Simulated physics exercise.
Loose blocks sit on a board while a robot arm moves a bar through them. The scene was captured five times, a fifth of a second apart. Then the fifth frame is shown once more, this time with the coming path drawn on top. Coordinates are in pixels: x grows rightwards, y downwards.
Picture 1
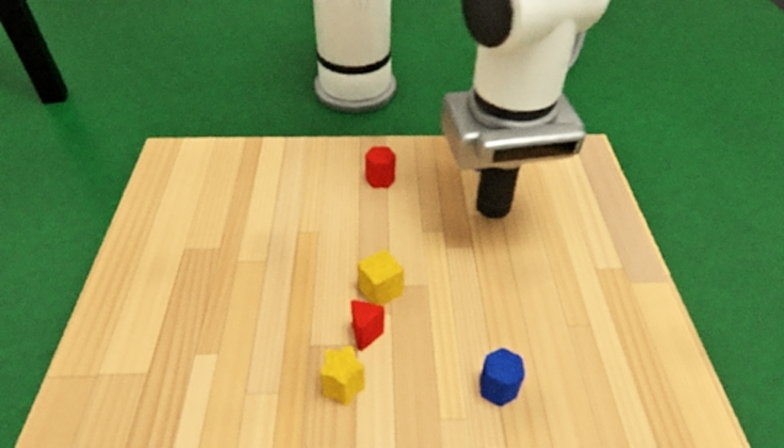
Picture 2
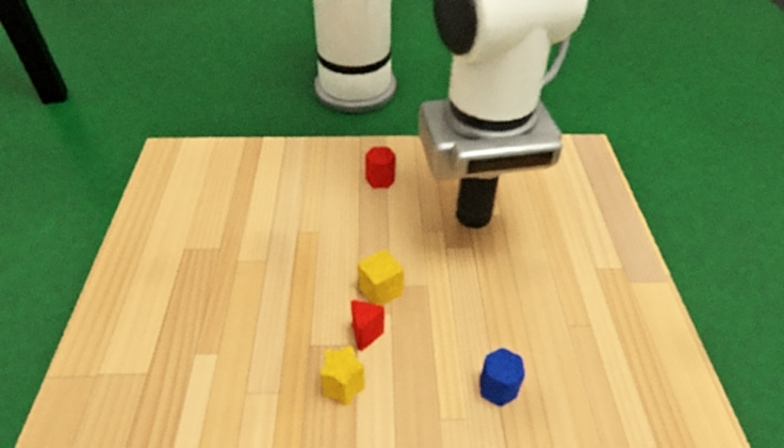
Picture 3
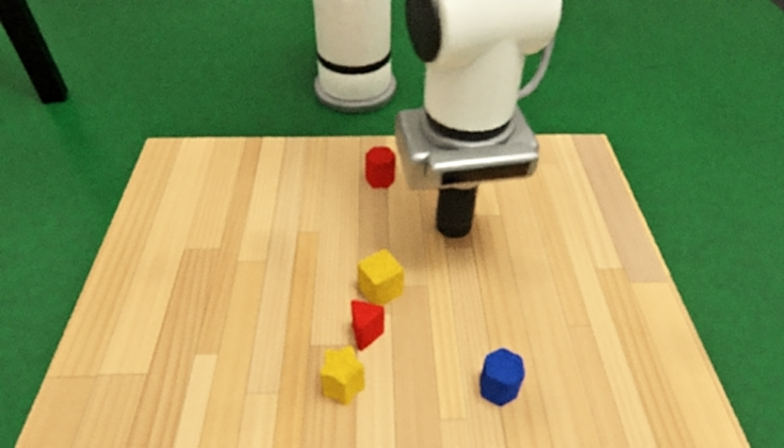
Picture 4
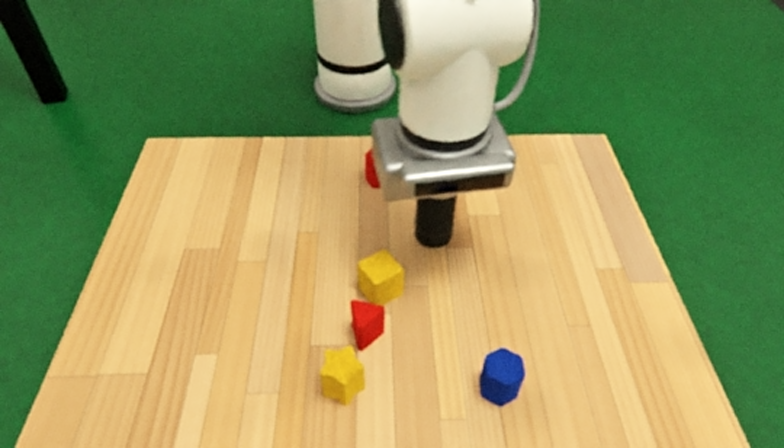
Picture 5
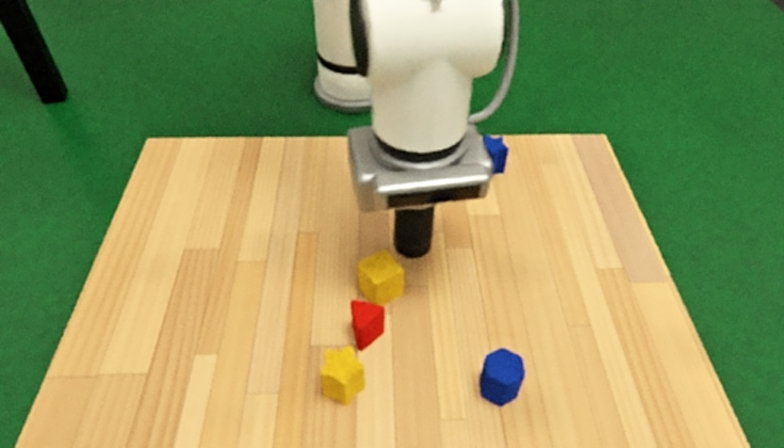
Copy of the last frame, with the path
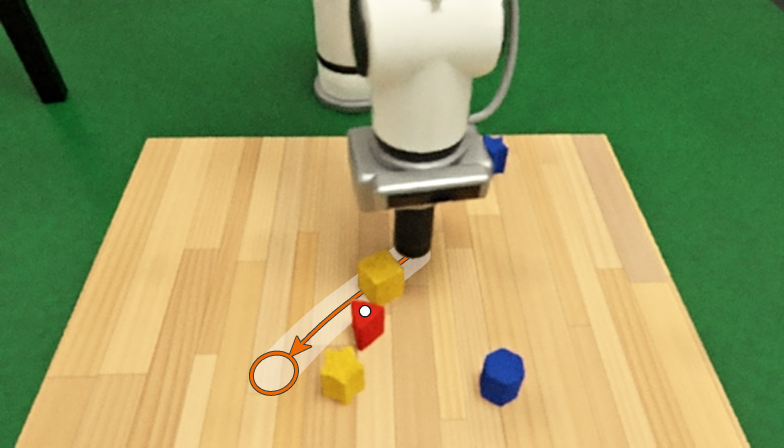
A white robot arm with a grey gripper holds a short black bar upright over a pale wooden board on a green floor, seen from above by a still camera. A red block sits near the back, with a yellow cube, a red triangular block and a yellow star down the middle and a blue block at lower right. The arm slides the bar steadily left and nearer the viewer, covering the rear red block and uncovering another blue one, while the blocks stay put.
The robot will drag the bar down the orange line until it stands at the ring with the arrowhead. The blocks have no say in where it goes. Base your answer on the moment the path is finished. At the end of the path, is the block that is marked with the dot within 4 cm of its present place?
Short answer: Yes.
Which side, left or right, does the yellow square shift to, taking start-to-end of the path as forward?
My answer: Left.
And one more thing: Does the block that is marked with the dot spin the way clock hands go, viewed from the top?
Answer: No.
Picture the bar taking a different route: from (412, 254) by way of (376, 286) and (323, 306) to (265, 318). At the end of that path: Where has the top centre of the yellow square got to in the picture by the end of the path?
I expect it at (343, 309).
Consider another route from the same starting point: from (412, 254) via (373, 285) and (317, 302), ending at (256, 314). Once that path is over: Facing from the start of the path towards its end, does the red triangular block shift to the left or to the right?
To the left.
Path on the board, from (412, 254) through (345, 305) to (274, 373); the dot is on the red triangular block.
What follows on the original path. One third of the way, bar at (368, 279); red triangular block at (365, 318); yellow square at (362, 293), turned 50° anticlockwise.
Two thirds of the way, bar at (320, 317); yellow star at (341, 367), turned 10° clockwise; red triangular block at (369, 342), turned 60° anticlockwise; yellow square at (342, 327), turned 100° anticlockwise.
At the end, bar at (272, 365); yellow star at (341, 367), turned 15° clockwise; red triangular block at (370, 343), turned 65° anticlockwise; yellow square at (342, 329), turned 105° anticlockwise.
